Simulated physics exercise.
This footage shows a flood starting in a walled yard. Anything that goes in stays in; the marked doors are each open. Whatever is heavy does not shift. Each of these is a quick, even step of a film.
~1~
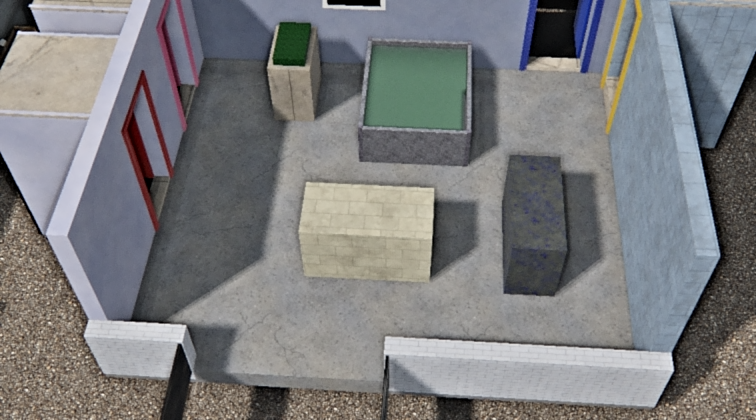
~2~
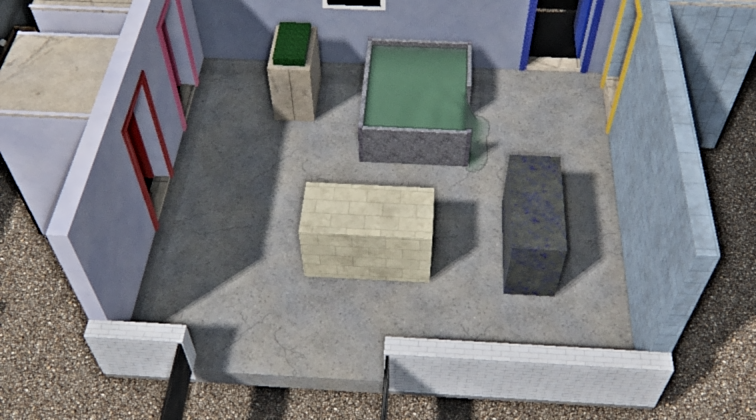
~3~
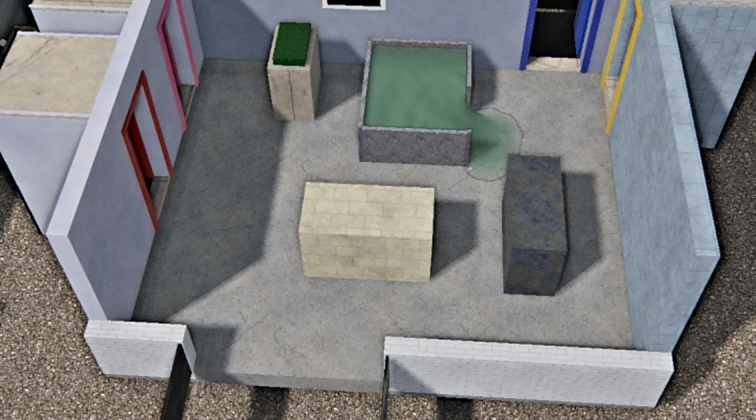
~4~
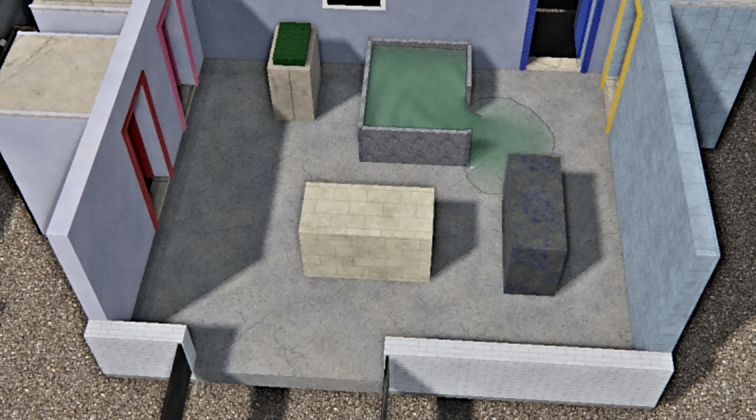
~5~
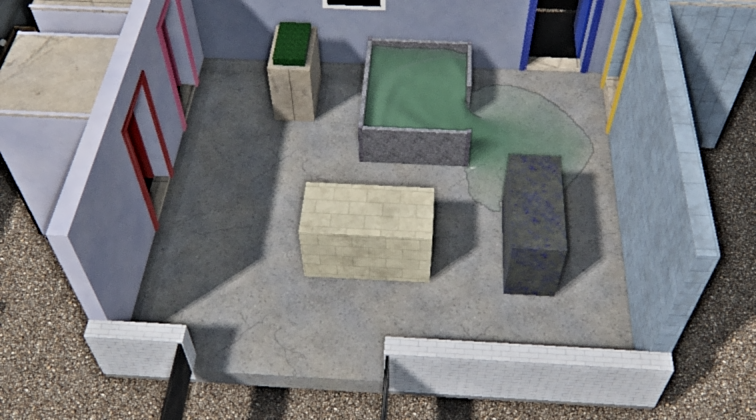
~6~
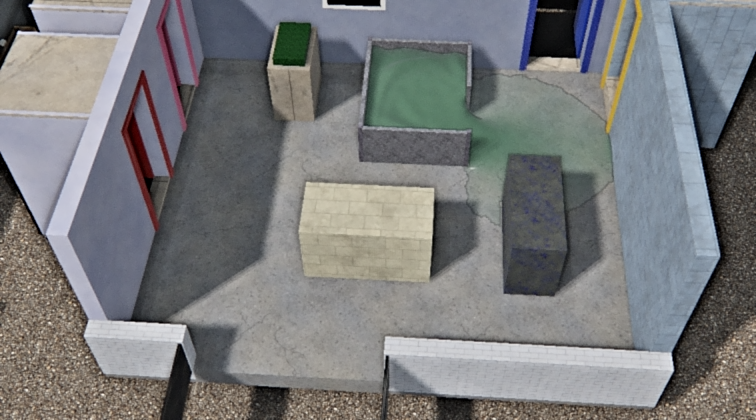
Walled yard with green water pouring from a gap in the tank's right side and spreading around a dark block.
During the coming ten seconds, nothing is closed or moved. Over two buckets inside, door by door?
Door by door: The yellow door not over; the blue door over; the pink door not over; the red door not over.
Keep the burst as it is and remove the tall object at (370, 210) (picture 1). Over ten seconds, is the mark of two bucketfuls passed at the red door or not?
Looks like the red one comes in beneath the threshold.
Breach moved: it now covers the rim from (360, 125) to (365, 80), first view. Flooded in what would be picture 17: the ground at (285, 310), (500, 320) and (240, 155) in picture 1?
Taken in turn they're unwetted, unwetted and swamped.
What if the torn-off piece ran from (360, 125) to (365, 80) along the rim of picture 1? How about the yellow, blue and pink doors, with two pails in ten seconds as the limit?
I'd say the yellow door stops short, the blue door stops short and the pink door overshoots the mark.
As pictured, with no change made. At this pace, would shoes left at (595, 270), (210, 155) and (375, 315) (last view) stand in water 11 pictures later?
Result, in that order: Wetted / not wetted / not wetted.
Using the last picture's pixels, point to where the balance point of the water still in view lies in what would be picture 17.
It is near (491, 142).
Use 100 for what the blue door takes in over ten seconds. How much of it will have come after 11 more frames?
Roughly 5 per cent.
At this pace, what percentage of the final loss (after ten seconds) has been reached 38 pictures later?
My estimate is roughly 65 percent.
A moment on, water covers 20 % of the floor; the yellow door wet at the sill, nothing in, the blue door wet at the sill, nothing in, the pink door not reached, the red door not reached.
Next, water covers 25 % of the floor; the yellow door wet at the sill, nothing in, the blue door under two buckets in, the pink door not reached, the red door not reached.
Then, water covers 35 % of the floor; the yellow door wet at the sill, nothing in, the blue door over two buckets in, the pink door not reached, the red door not reached.
Later, water covers 60 % of the floor; the yellow door wet at the sill, nothing in, the blue door far over two buckets in, the pink door not reached, the red door not reached.
In the end, water covers 85 % of the floor; the yellow door wet at the sill, nothing in, the blue door far over two buckets in, the pink door wet at the sill, nothing in, the red door wet at the sill, nothing in.
